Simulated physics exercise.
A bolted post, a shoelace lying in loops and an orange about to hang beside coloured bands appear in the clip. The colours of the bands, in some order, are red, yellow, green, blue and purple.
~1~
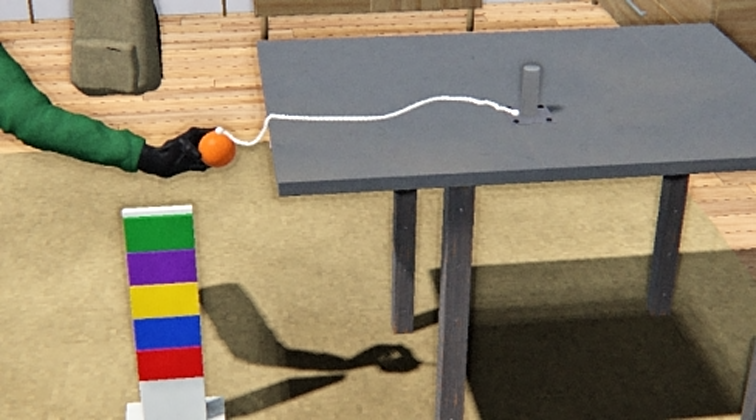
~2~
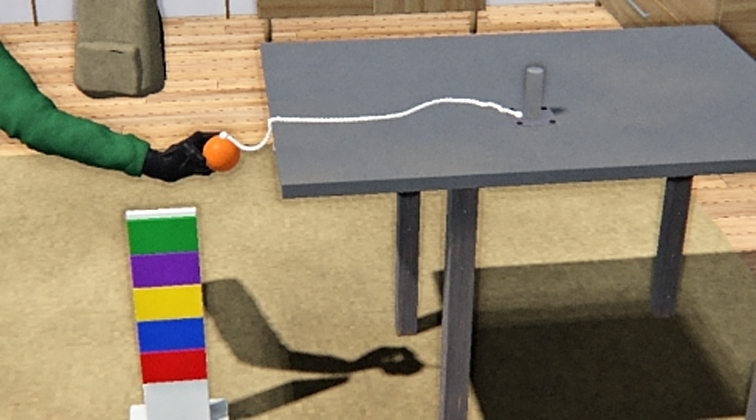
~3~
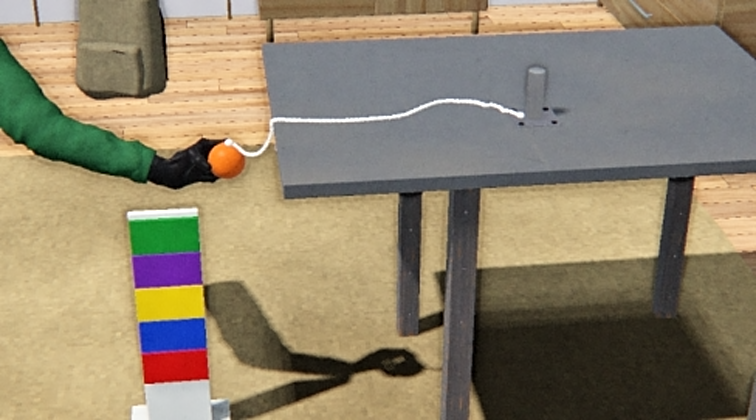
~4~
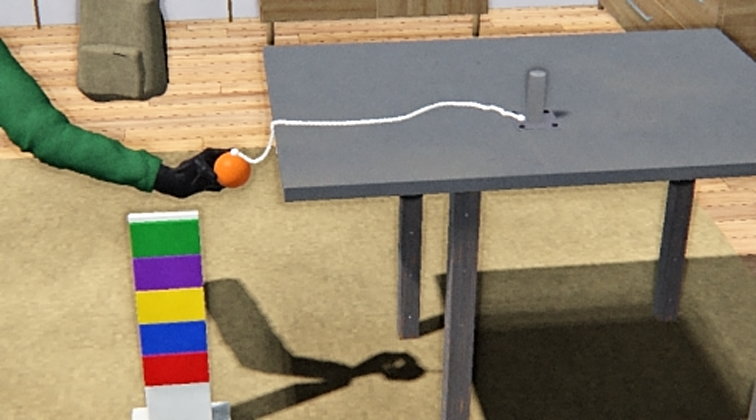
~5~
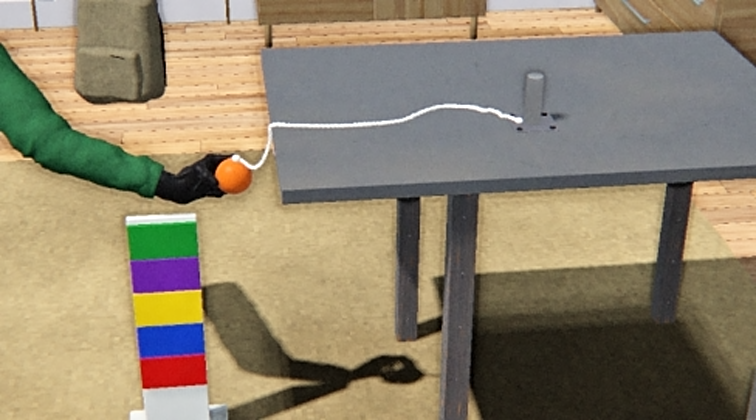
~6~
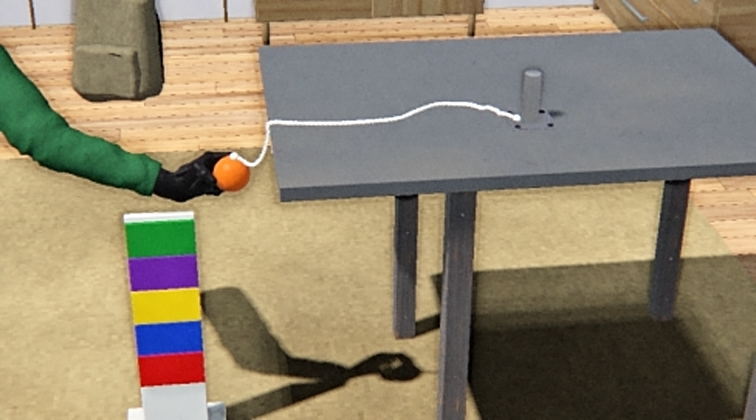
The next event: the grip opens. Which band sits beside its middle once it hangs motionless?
The green band.
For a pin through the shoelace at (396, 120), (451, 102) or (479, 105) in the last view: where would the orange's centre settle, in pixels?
Per try (px, approx.): (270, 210), (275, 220), (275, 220).
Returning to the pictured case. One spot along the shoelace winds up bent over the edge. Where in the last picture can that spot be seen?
In the last picture it is at roughly (302, 124).
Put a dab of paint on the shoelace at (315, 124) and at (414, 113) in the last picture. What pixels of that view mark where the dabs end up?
At (281, 120), then (388, 120).
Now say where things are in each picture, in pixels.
In the first picture, orange (217, 149); green (159, 235); purple (162, 268); yellow (165, 302); blue (168, 334); red (170, 365).
In the second picture, orange (222, 154); shoelace through (499, 108) (444, 101) (392, 117) (330, 121) (271, 128).
In the third picture, orange (227, 161).
In the fourth picture, orange (232, 170); shoelace through (502, 111) (446, 104) (394, 120) (332, 124) (274, 131).
In the fifth picture, orange (234, 176).
In the sixth picture, orange (232, 174); shoelace through (497, 111) (442, 104) (390, 120) (328, 124) (269, 131).
Soon after, orange near (296, 228); level with green.
After that, orange near (261, 235); level with green.
In the end, orange near (276, 236); level with green. At green.
